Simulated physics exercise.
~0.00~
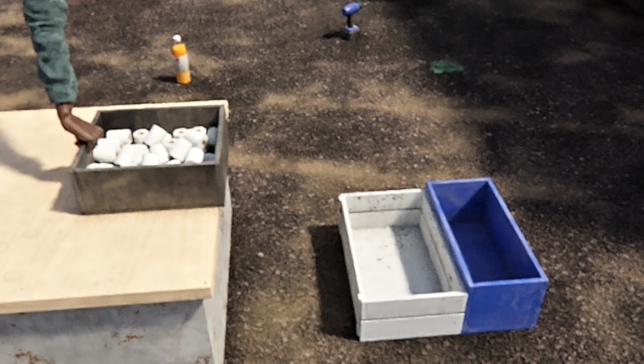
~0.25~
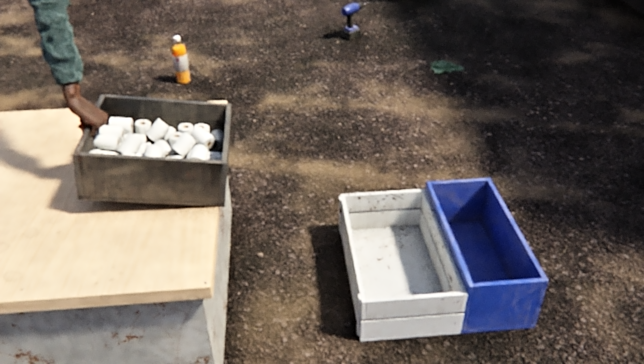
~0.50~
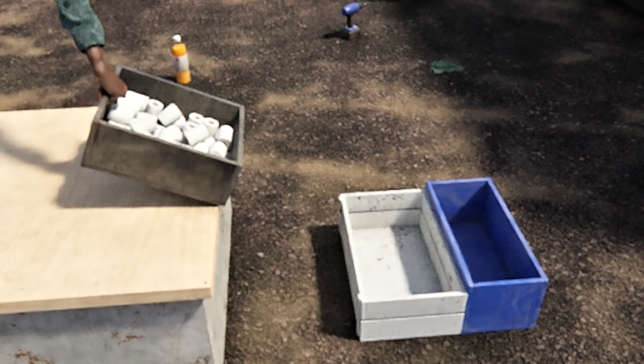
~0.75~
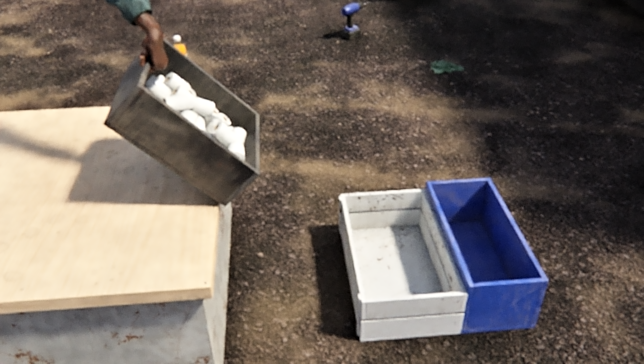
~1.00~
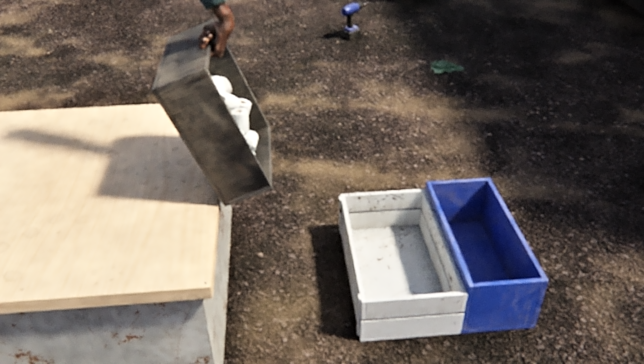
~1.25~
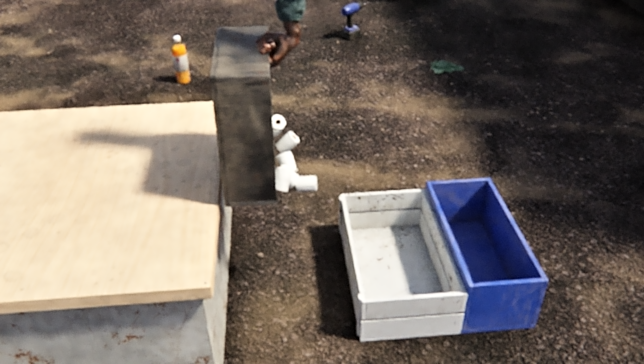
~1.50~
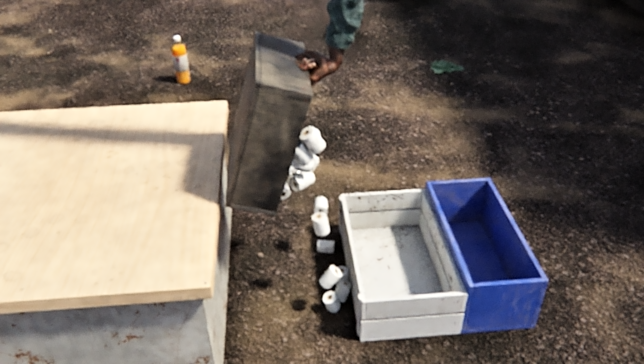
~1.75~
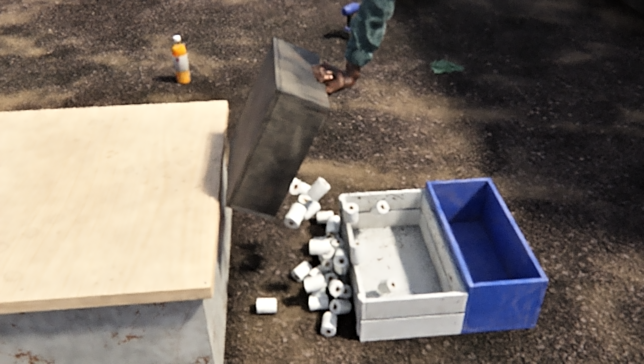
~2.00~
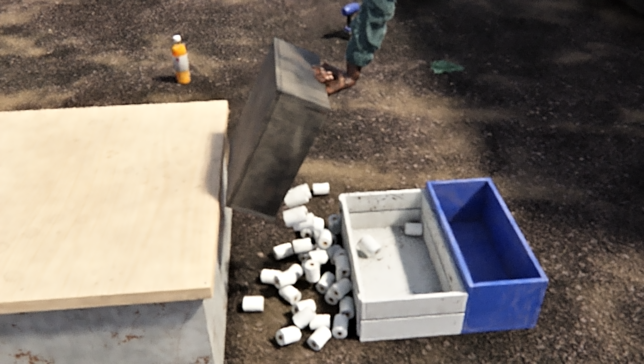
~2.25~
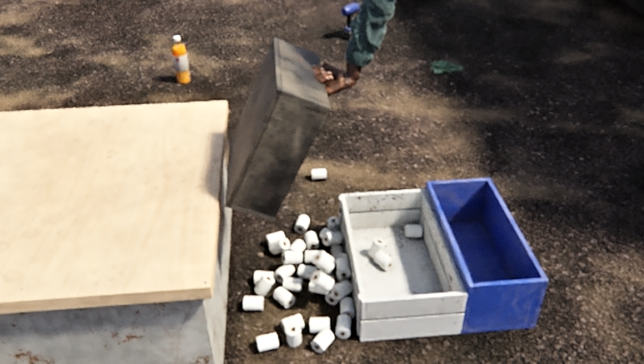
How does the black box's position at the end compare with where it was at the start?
At the start the black box sits flat on top of the bench near its right end. By the end it is farther right and slightly higher in view, tipped steeply past the bench's right edge.
